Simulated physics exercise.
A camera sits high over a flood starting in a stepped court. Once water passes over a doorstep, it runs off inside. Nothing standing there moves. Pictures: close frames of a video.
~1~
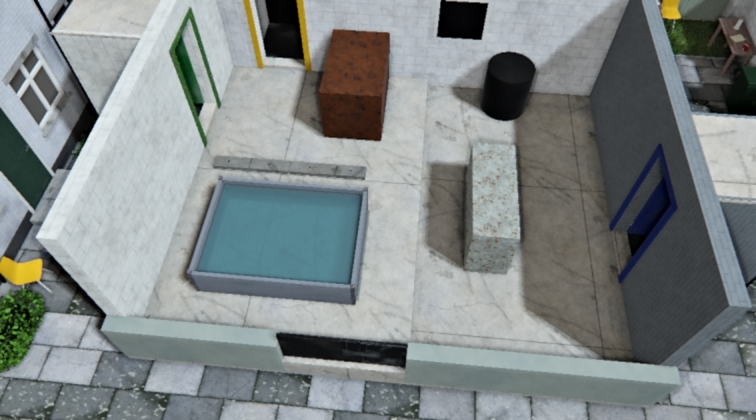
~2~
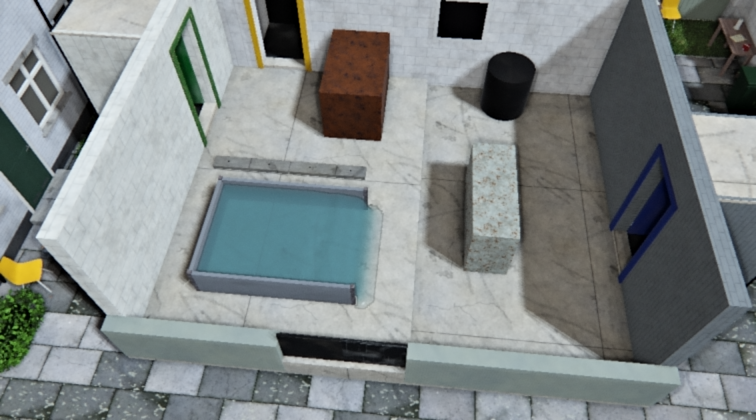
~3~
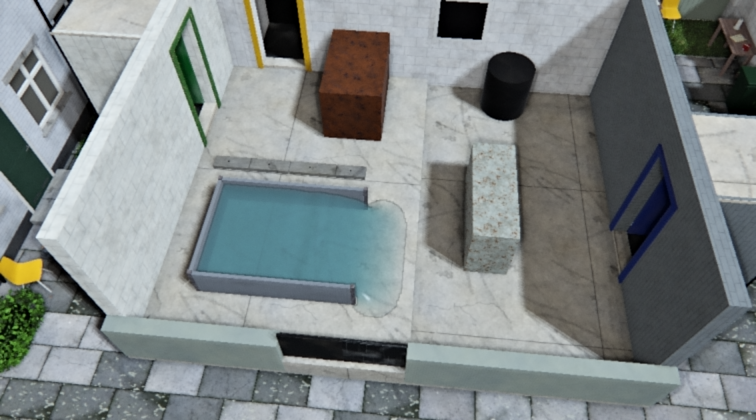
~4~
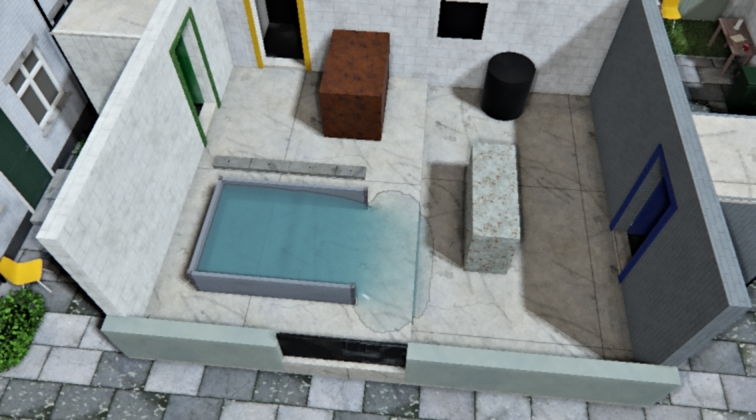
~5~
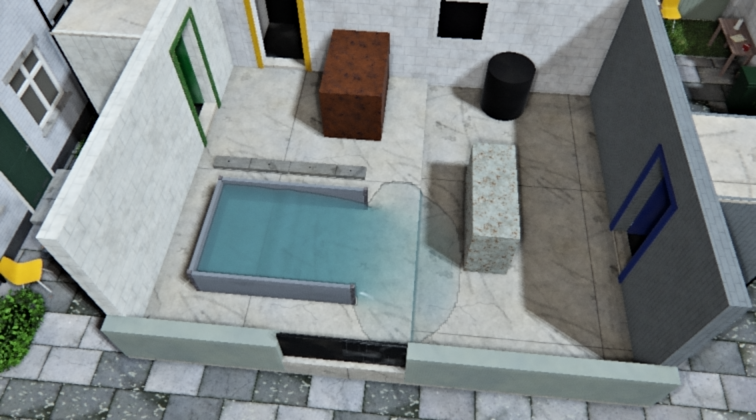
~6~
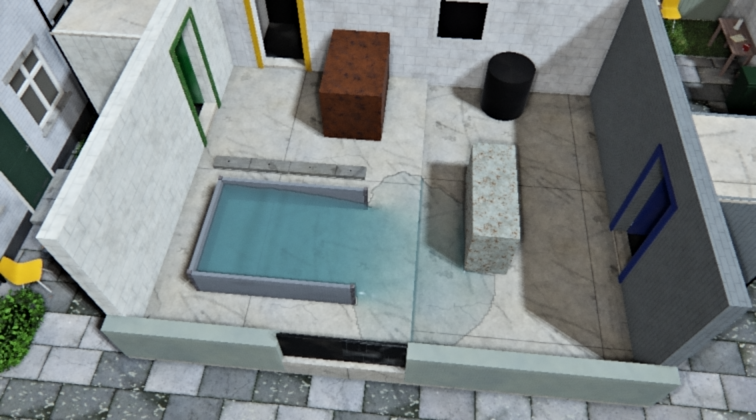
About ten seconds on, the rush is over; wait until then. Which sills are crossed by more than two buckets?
Green door: Two buckets or fewer; blue door: More than two buckets; yellow door: Two buckets or fewer.
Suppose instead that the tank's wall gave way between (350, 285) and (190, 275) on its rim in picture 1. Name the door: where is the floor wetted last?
The door marked yellow is last.
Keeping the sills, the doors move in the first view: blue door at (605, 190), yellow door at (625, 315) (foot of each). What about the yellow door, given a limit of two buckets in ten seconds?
Yellow: Exceeds the limit.
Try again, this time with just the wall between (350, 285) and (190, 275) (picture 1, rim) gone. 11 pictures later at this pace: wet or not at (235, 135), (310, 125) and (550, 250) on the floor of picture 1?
As listed: Dry, dry, dry.
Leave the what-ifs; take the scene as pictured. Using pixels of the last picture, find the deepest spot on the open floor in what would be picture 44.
Point to roughly (552, 101).
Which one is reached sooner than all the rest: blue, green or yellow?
It's the blue door.
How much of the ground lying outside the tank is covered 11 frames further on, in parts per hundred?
Near 35 in a hundred.
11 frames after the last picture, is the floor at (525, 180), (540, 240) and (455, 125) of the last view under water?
Result, in order: Unflooded / unflooded / waterlogged.
A moment on, water covers 25 % of the floor; the green door not reached, the blue door not reached, the yellow door not reached.
Next, water covers 35 % of the floor; the green door not reached, the blue door not reached, the yellow door not reached.
Then, water covers 40 % of the floor; the green door not reached, the blue door wet at the sill, nothing in, the yellow door not reached.
Later, water covers 55 % of the floor; the green door not reached, the blue door under two buckets in, the yellow door not reached.
In the end, water covers 55 % of the floor; the green door not reached, the blue door over two buckets in, the yellow door not reached.
